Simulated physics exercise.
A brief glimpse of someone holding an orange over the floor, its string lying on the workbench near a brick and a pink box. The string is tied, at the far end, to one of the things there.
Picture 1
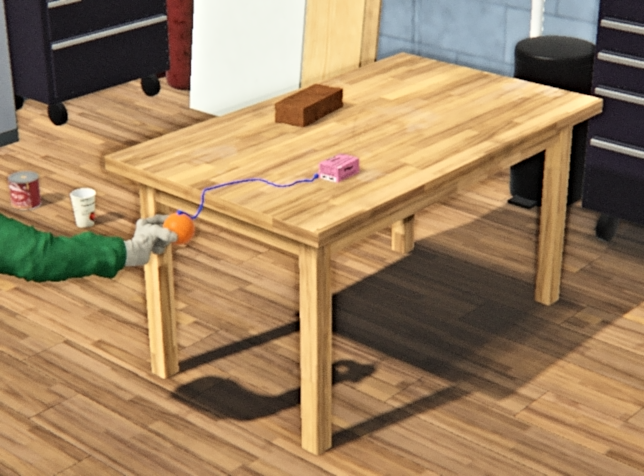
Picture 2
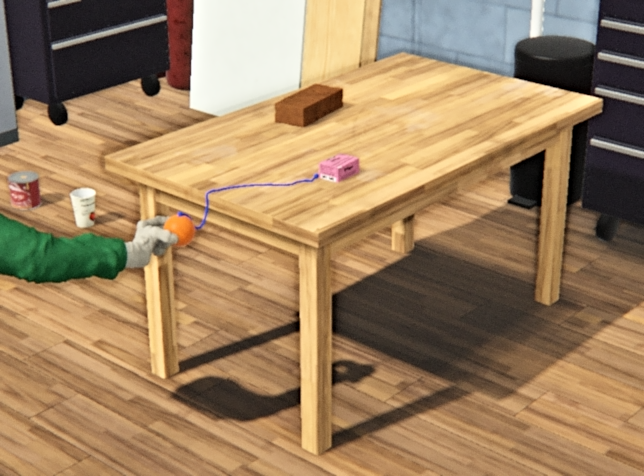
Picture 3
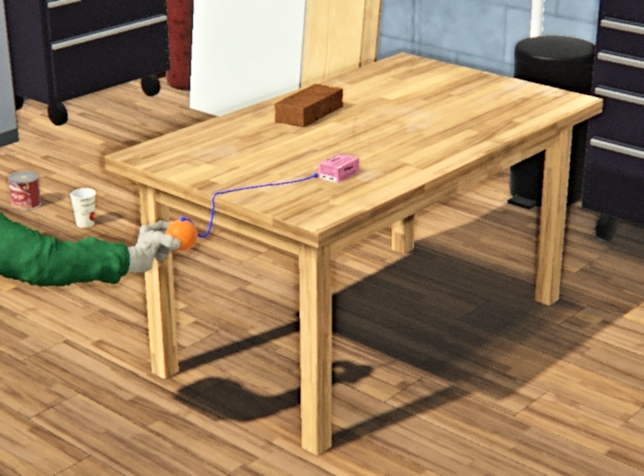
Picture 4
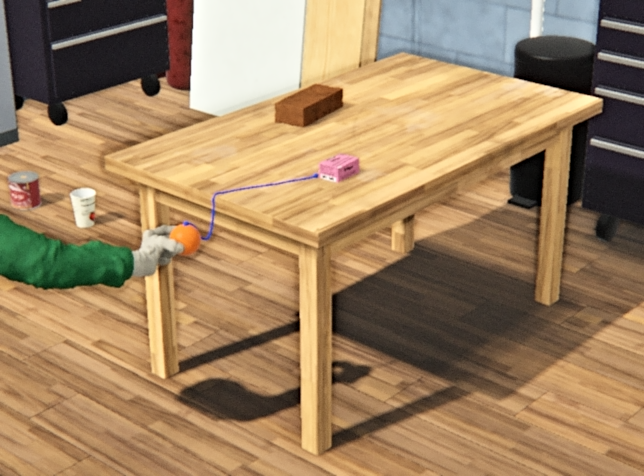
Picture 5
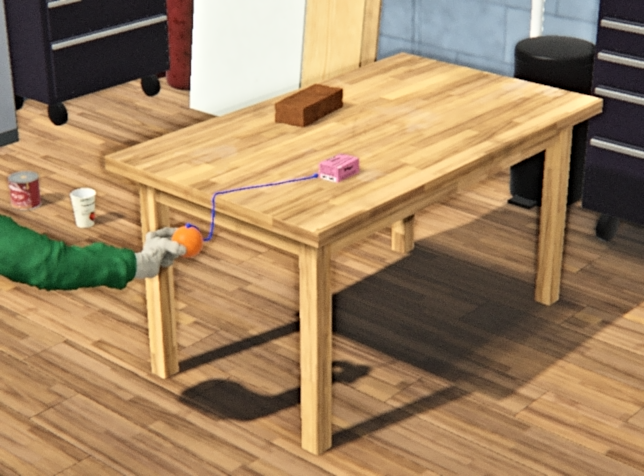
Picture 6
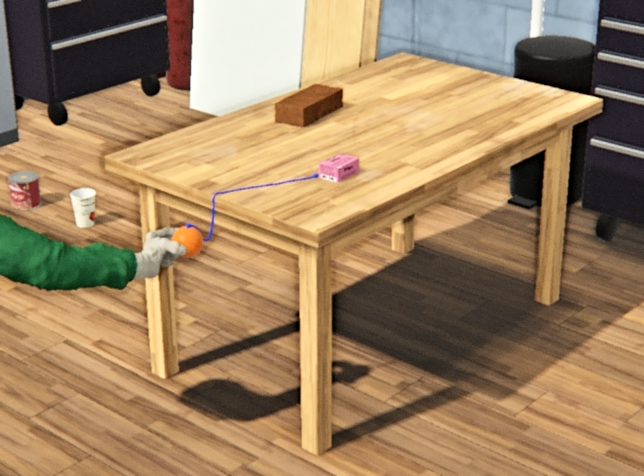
A pale wooden workbench stands on a plank floor in a workshop, seen from above and to one side by a still camera. A brick and a pink box rest on top, a blue string running from the box over the near edge to an orange in a gloved, green-sleeved hand at left, by a can and cup. The hand lowers the orange slightly, shifting right, and the string straightens somewhat.
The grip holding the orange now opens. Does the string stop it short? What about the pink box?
So the orange goes right down while the pink box tips over the side.
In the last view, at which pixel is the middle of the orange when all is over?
It comes to rest around (260, 419).
Then, 0.50 s later than the last view, orange above the floor near (237, 357); brick as before; box tugged along near (176, 173).
Then, 0.94 s later than the last view, orange on the floor near (283, 420); brick as before; box down on the floor.
Finally, orange on the floor near (260, 419); brick as before; box down on the floor. The orange drops all the way and the pink box is dragged off.
